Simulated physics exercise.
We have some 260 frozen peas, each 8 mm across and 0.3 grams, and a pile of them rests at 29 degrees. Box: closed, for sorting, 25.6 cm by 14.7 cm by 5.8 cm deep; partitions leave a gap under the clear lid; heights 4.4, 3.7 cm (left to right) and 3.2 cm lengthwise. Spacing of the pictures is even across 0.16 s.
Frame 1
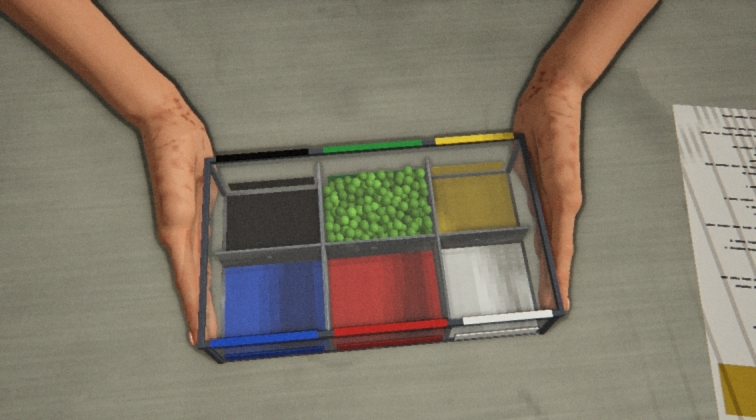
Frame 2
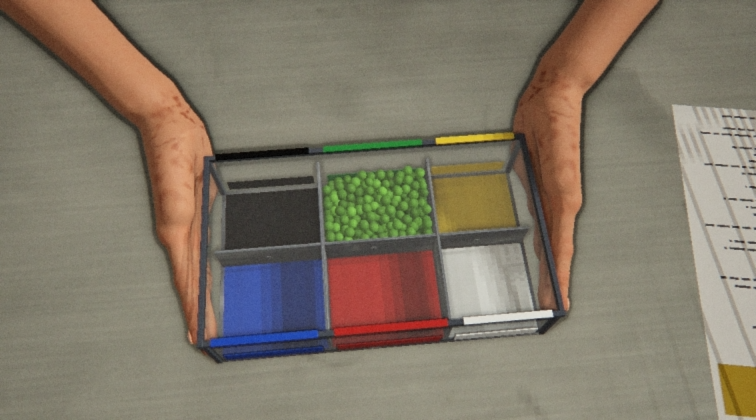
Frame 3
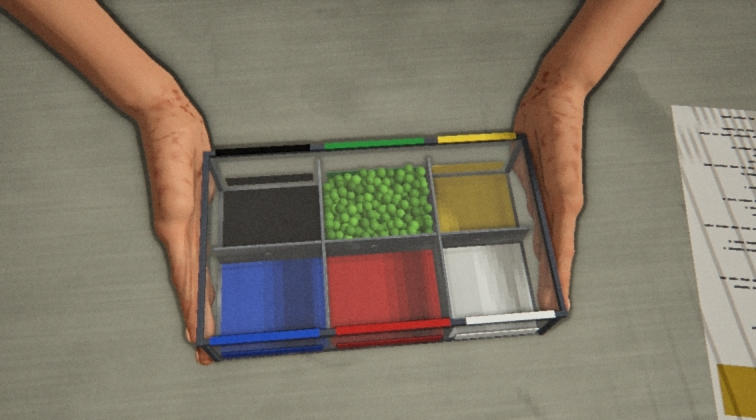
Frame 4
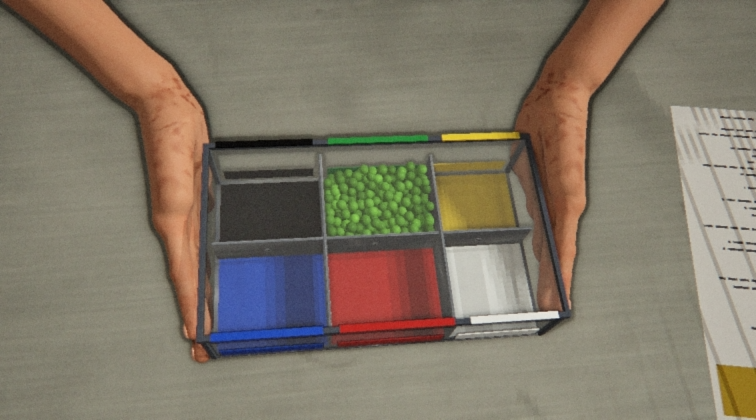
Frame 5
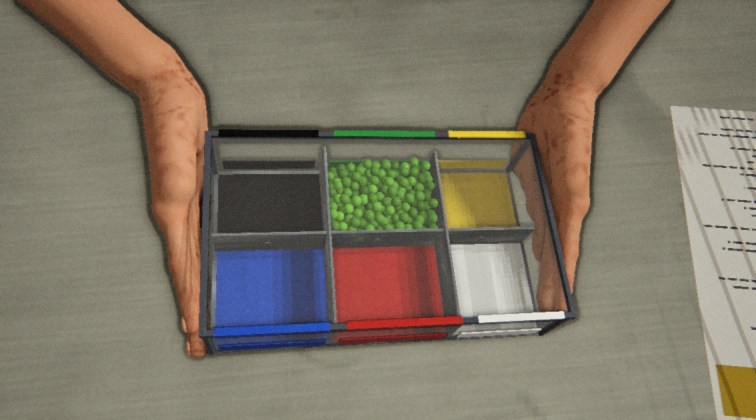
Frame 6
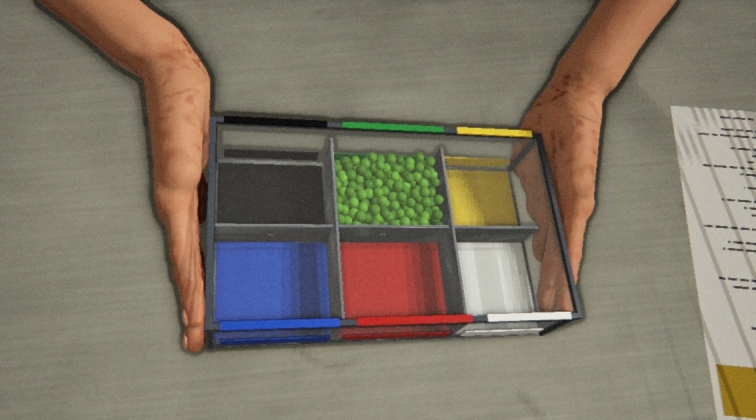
Two hands slowly tilting a clear-lidded box of six coloured compartments on a grey surface, green peas staying in their section.
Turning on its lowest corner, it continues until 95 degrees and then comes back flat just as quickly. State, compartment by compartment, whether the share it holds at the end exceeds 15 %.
Result: Red compartment: Misses the mark; blue compartment: Misses the mark; green compartment: Passes the mark; yellow compartment: Passes the mark; white compartment: Passes the mark; black compartment: Misses the mark.
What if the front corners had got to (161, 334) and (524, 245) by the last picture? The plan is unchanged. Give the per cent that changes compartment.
Near 10 %.
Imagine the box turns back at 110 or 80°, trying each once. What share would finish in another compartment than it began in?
90 and 55 %.
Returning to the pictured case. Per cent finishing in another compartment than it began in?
The answer is close to 70 percent.
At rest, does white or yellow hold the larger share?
Fuller: Yellow.
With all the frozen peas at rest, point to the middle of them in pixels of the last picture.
Near (480, 225).
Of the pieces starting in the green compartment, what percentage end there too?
That comes out at about 30 percent.
Then, 0.68 s after the last picture, tilt 95 degrees; green 65 %, yellow 25 %, white 10 %.
Then, 1.14 s after the last picture, tilt 42 degrees; green 30 %, yellow 40 %, white 30 %.
Then, 1.67 s after the last picture, tilt 0 degrees; green 30 %, yellow 40 %, white 30 %.
In the end, red 0 %, blue 0 %, green 30 %, yellow 40 %, white 30 %, black 0 %.
